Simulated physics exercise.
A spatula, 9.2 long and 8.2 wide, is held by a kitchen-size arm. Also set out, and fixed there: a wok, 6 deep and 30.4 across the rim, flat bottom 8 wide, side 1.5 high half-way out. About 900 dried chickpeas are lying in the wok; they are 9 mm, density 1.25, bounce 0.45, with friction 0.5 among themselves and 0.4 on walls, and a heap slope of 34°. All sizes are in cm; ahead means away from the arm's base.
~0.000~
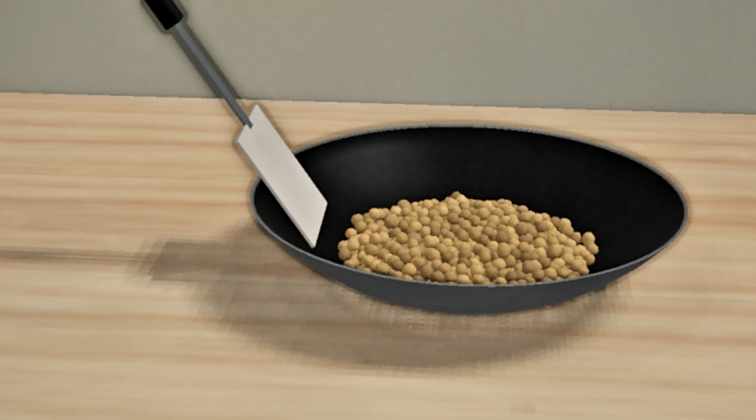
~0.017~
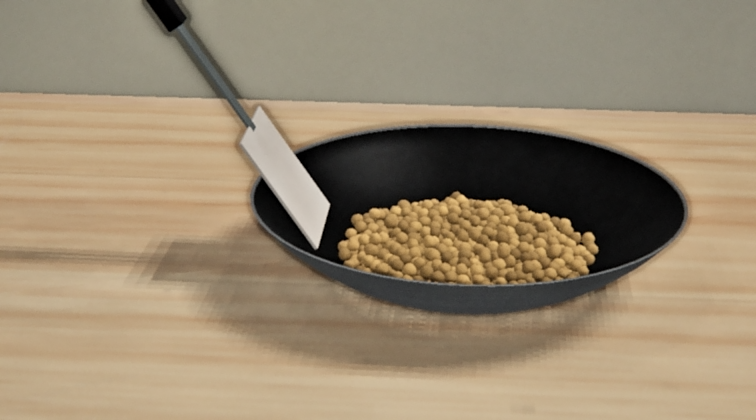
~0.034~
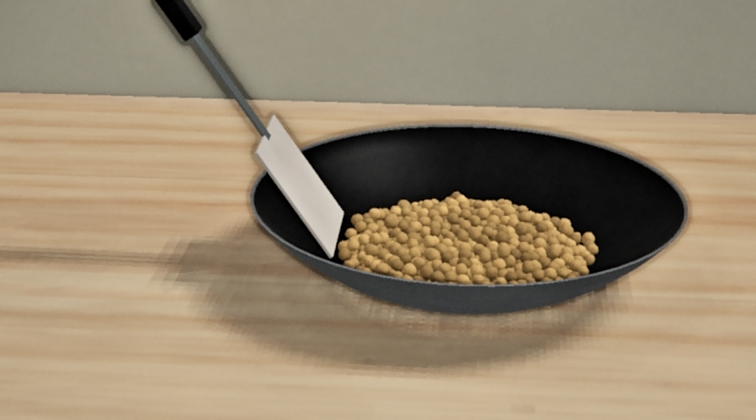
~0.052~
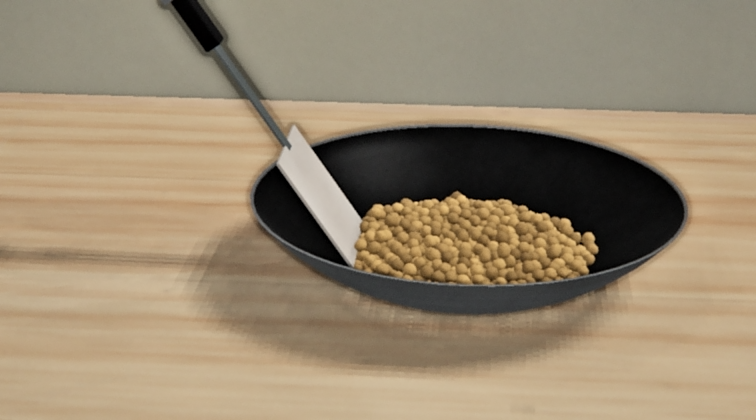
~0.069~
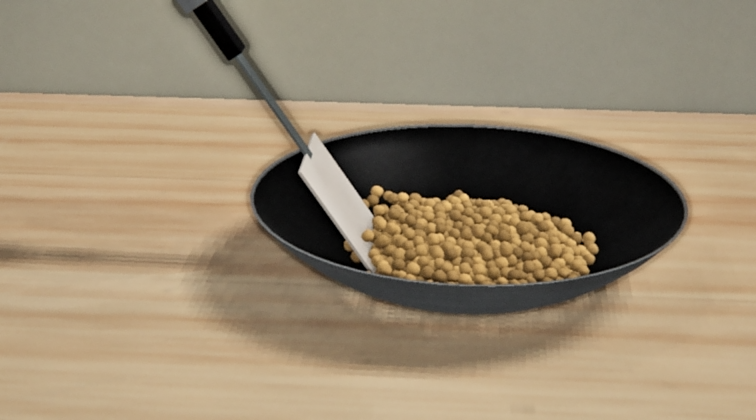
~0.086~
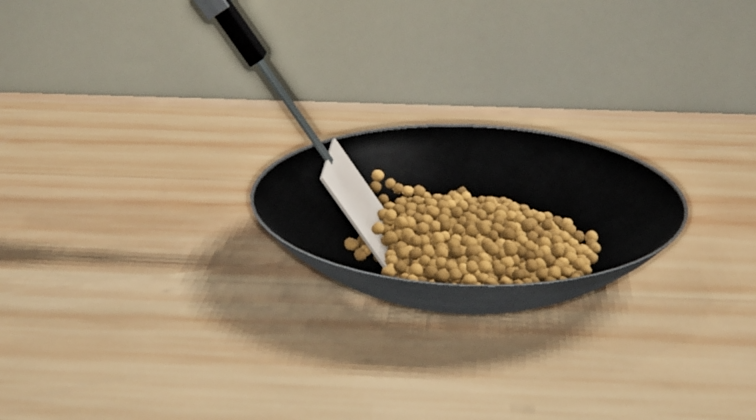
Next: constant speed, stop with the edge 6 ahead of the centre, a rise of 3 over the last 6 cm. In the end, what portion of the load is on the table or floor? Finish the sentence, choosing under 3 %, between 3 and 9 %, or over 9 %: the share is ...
The share is between 3 and 9 %.
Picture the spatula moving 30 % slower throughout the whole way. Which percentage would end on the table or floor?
Roughly 0 in a hundred.
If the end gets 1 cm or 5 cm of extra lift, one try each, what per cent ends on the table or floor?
First try about 0 %, second try about 5 %.
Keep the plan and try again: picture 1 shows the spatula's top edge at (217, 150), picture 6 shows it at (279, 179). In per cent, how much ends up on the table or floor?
It comes to something like 0 %, give or take.
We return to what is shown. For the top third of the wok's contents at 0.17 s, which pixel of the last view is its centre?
Roughly pixel (527, 226).
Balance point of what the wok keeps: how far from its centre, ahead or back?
Ahead, by around 5.0 cm.
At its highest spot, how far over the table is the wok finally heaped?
Top of the heap: Roughly 6.5 cm above the table top.
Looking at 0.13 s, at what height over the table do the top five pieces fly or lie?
They are near 5 cm up.
By 0.13 s, sloping 56°, highest piece 5 above the table; 900 in the wok.
By 0.17 s, sloping 56°, highest piece 6 above the table; 900 in the wok.
By 0.39 s, sloping 56°, highest piece 8 above the table; 858 in the wok, 21 on the table or floor, 21 on the blade or in flight.
By 1.44 s, sloping 56°, highest piece 6 above the table; 857 in the wok, 43 on the table or floor.
Final count, 857 in the wok, 43 on the table or floor. That is 5 % on the table or floor.
